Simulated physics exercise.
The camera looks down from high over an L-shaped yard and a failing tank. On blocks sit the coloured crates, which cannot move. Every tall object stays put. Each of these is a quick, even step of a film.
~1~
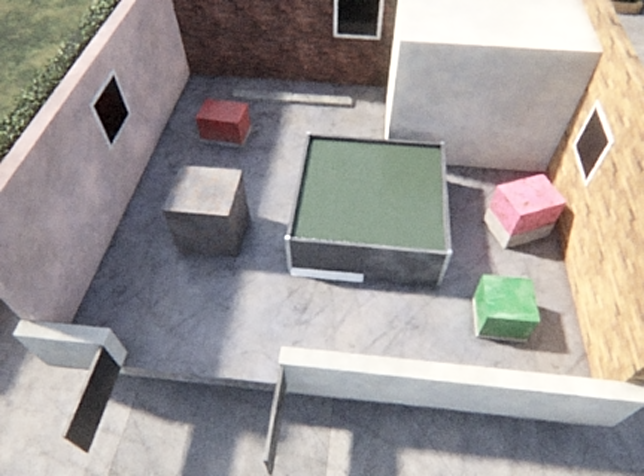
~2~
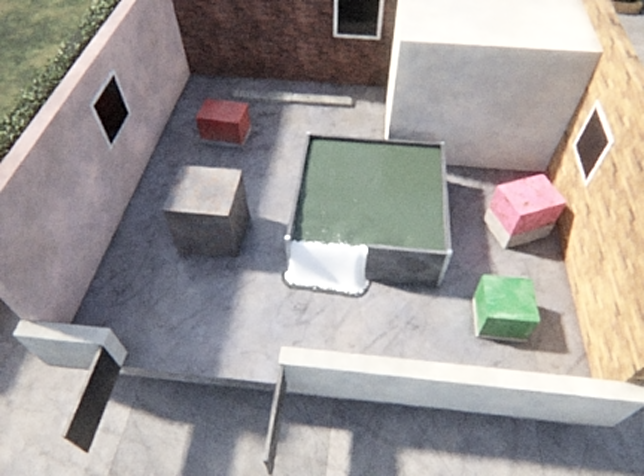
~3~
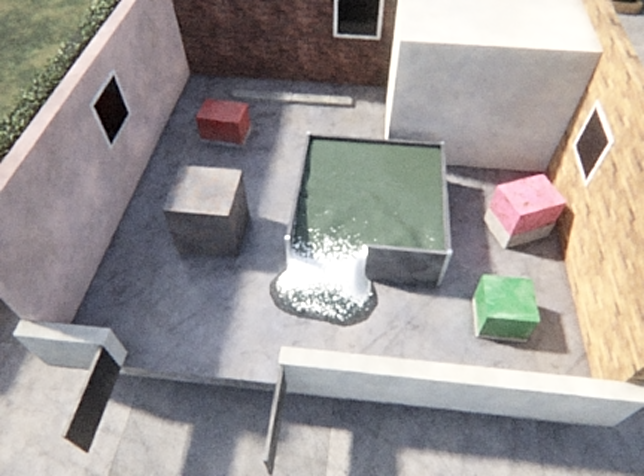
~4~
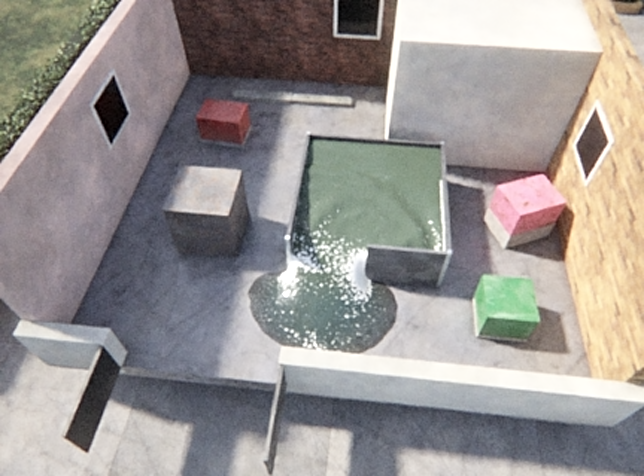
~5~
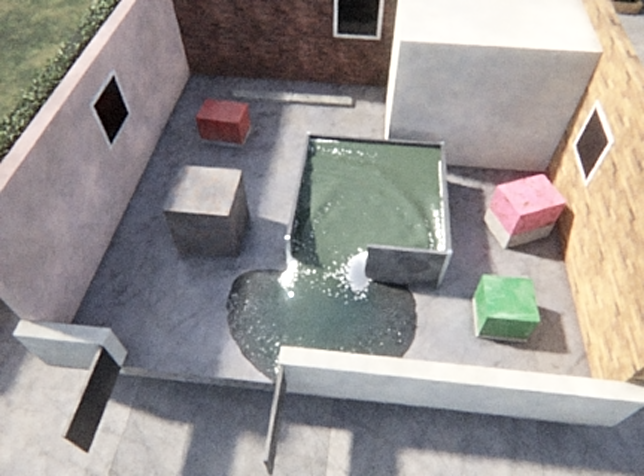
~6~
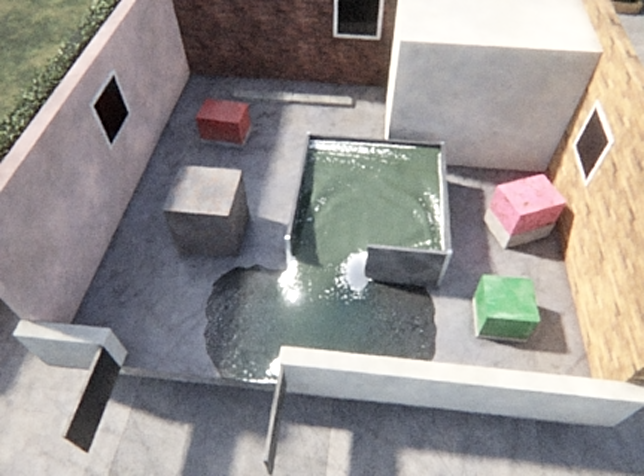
In this clip, seen from above, water bursts through a gap in the front of a square tank in a walled yard, then spreads across the paved floor in a widening dark pool between a grey block and a green crate.
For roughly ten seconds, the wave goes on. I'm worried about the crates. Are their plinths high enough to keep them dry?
Well, the pink crate will stay dry, the red crate will stay dry, the green crate will get wet.
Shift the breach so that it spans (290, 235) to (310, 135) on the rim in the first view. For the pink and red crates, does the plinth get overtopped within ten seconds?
In that case the pink crate is never flooded and the red crate is flooded.
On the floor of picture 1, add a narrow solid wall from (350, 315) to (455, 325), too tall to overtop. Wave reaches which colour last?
Lab note: Final one reached is the red crate.
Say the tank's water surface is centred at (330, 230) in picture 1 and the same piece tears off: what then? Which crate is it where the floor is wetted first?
Green crate.
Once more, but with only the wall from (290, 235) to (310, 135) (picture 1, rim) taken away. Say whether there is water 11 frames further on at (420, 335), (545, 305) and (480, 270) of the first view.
Taking the points one after the other, they come out not soaked, not soaked and not soaked.
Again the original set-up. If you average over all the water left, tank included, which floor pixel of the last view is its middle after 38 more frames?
The balance point is around (384, 258).
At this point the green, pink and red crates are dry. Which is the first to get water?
I reckon it's the crate marked green.
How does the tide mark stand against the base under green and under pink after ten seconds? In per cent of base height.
Peak levels: Approx. 250 % then 60 %.
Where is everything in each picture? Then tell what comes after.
In the first picture, still water in the water tank at (371, 191).
In the second picture, the front is at (286, 275), out from the gap at (328, 262).
In the third picture, the front is at (354, 320), out from the gap at (328, 264).
In the fourth picture, the front is at a hidden place, out from the gap at (328, 265).
In the fifth picture, the front is at a hidden place, out from the gap at (328, 265).
In the sixth picture, water pours out at (328, 265) and has run to a hidden place.
A moment on, water covers 20 % of the floor; the pink crate not reached, the red crate not reached, the green crate water round its plinth.
Next, water covers 25 % of the floor; the pink crate not reached, the red crate not reached, the green crate water round its plinth.
Then, water covers 40 % of the floor; the pink crate water round its plinth, the red crate not reached, the green crate water round its plinth.
Later, water covers 60 % of the floor; the pink crate water round its plinth, the red crate not reached, the green crate water round its plinth.
In the end, water covers 80 % of the floor; the pink crate stayed above the water, the red crate stayed above the water, the green crate was topped.
